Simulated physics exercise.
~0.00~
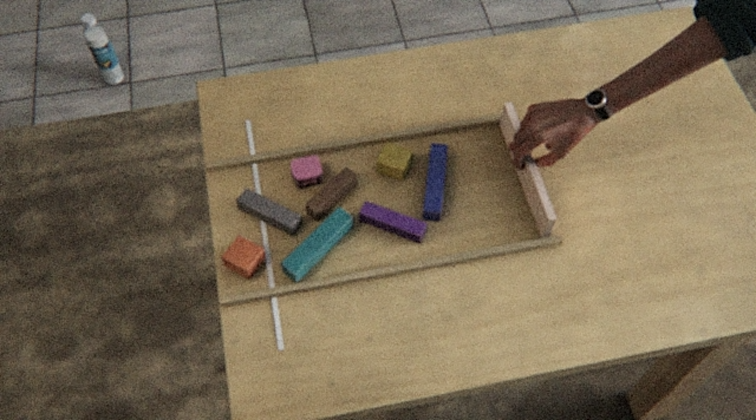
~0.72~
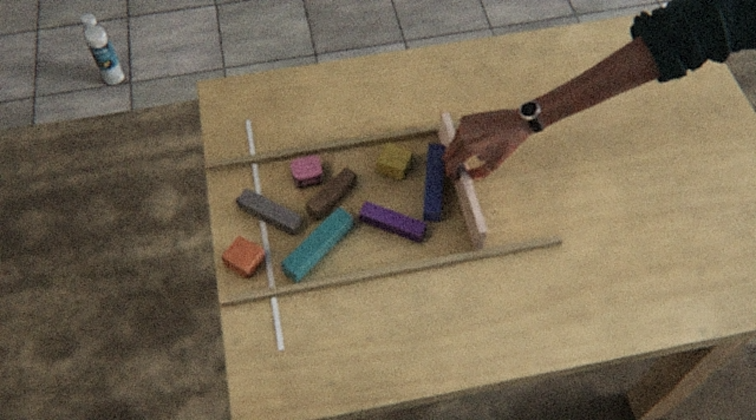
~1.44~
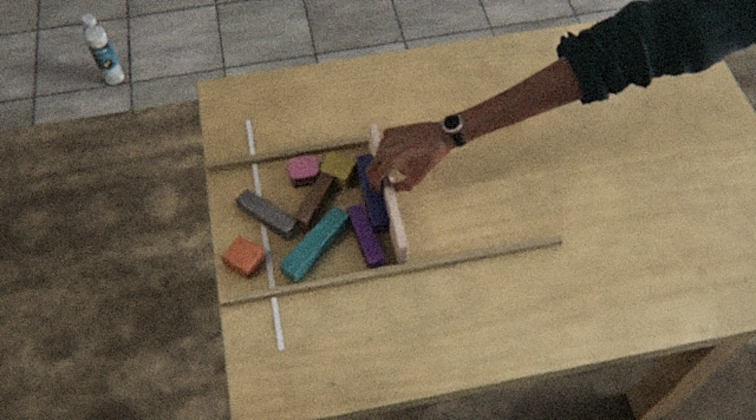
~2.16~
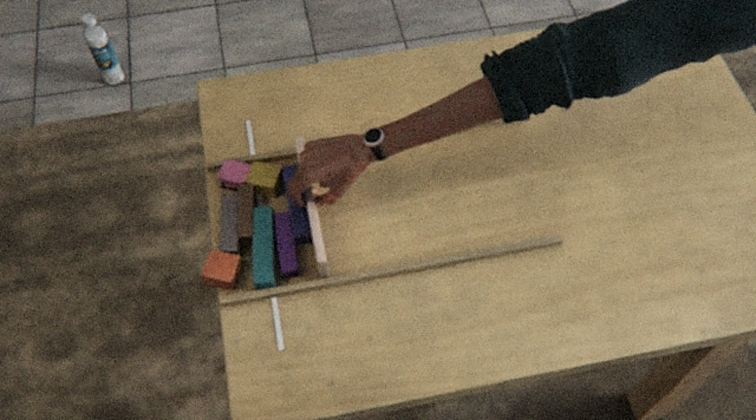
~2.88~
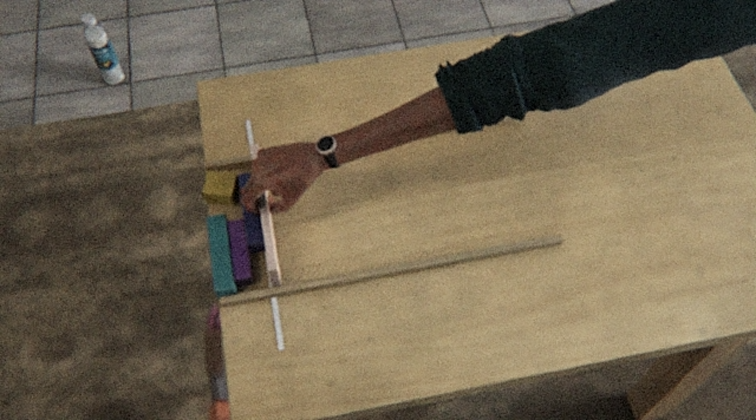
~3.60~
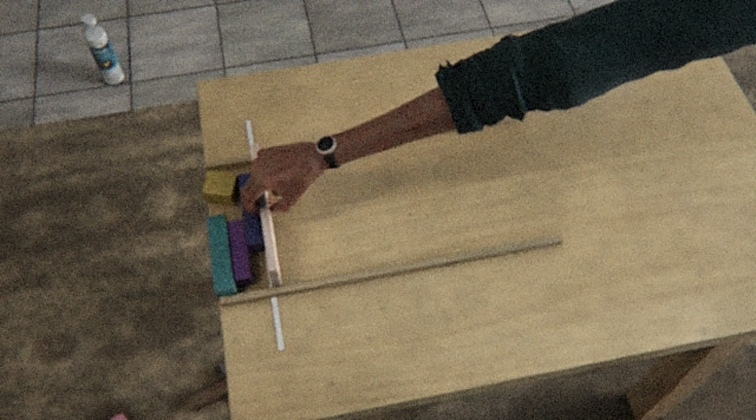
A hand wearing a dark watch slides an upright board leftward between two rails on a wooden table, toward a scattering of coloured blocks. The board meets the blue bar first and pushes it into the purple and yellow pieces. Soon the whole group bunches together and shifts past the white tape to the table's left edge. The pink, brown, grey and orange pieces then drop over the side as the board reaches the tape and stops. The turquoise, purple, yellow and blue pieces stay on the table, packed against the board at the edge.
